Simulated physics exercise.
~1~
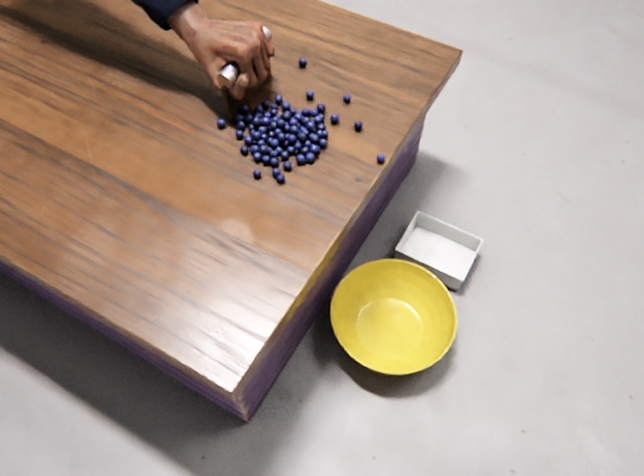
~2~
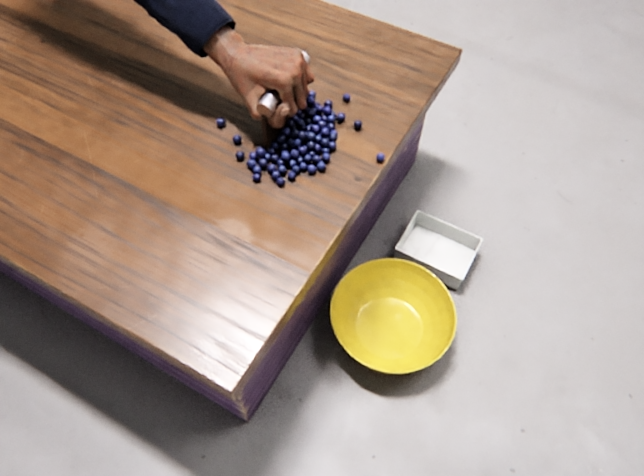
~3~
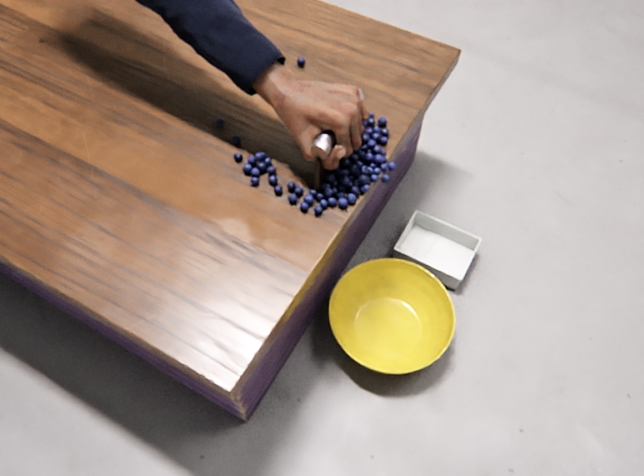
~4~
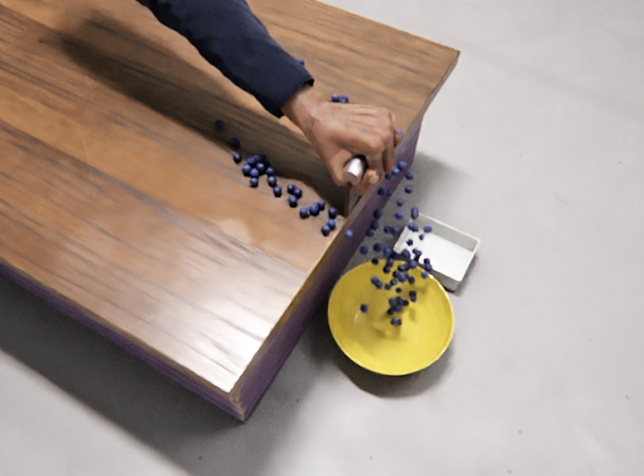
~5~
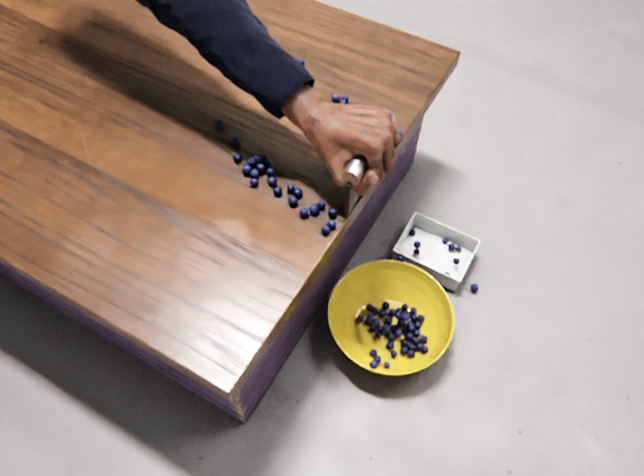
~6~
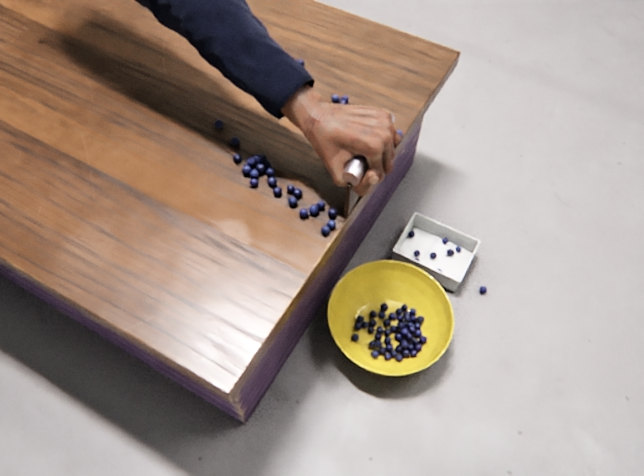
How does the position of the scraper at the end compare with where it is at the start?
At the start the scraper is on the tabletop at the upper left of the pile of blueberries. By the end it is farther right and lower, resting at the table's edge near the bowl and tin.
